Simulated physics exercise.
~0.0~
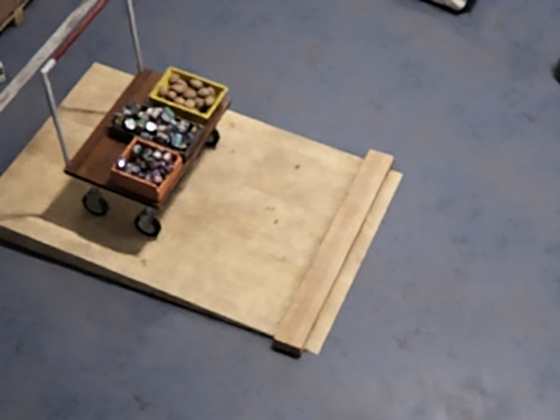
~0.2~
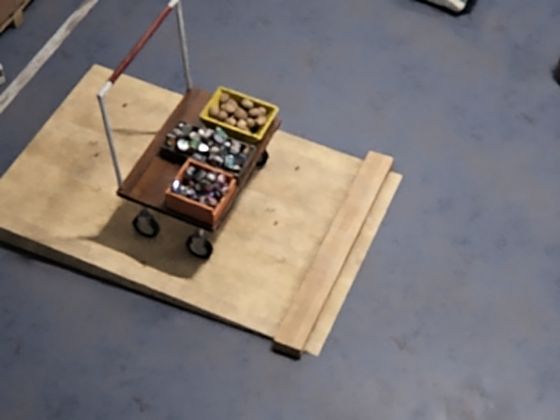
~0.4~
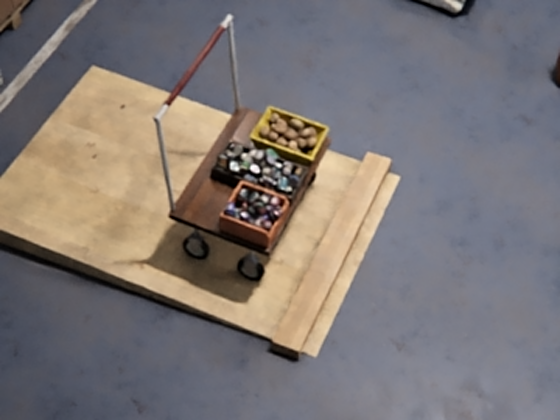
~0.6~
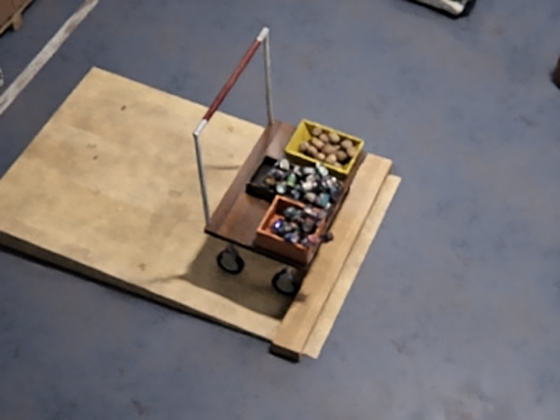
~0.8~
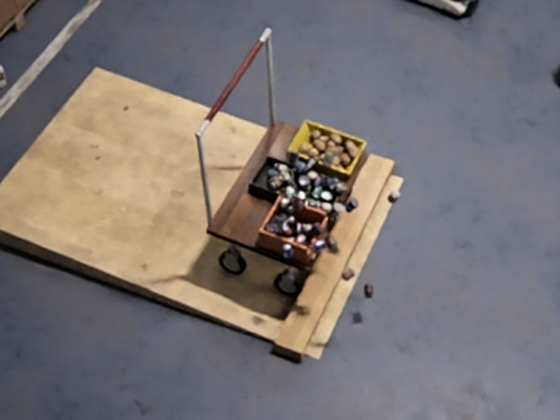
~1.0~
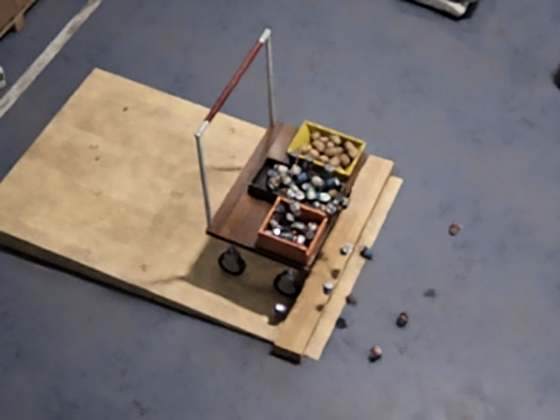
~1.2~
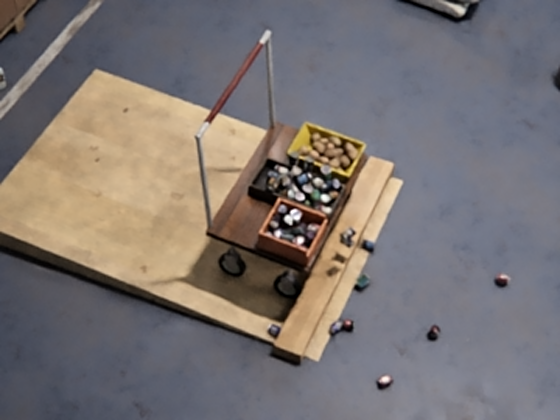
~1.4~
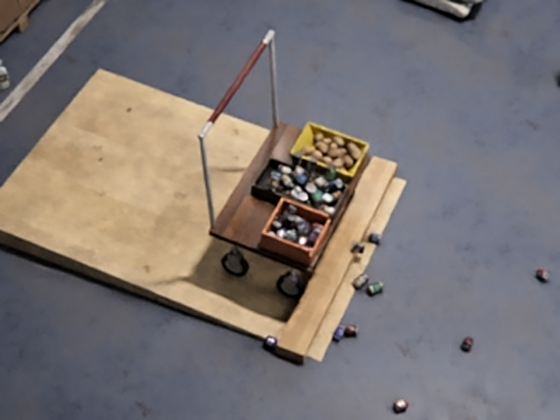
At the start, a small trolley with a red-and-white handle stands on a pale wooden ramp, carrying a yellow crate of round brown goods, a black crate of small tins and an orange crate of mini cans. It rolls to the right down the ramp toward a raised wooden sill. The trolley stops at the sill with its wheels down, and the small goods surge forward. Several spill over the front of the black and orange crates, tumbling across the sill and onto the grey floor. A few roll farther right and downward. Finally, the trolley stands still, the yellow crate still full, with pieces scattered beyond it.
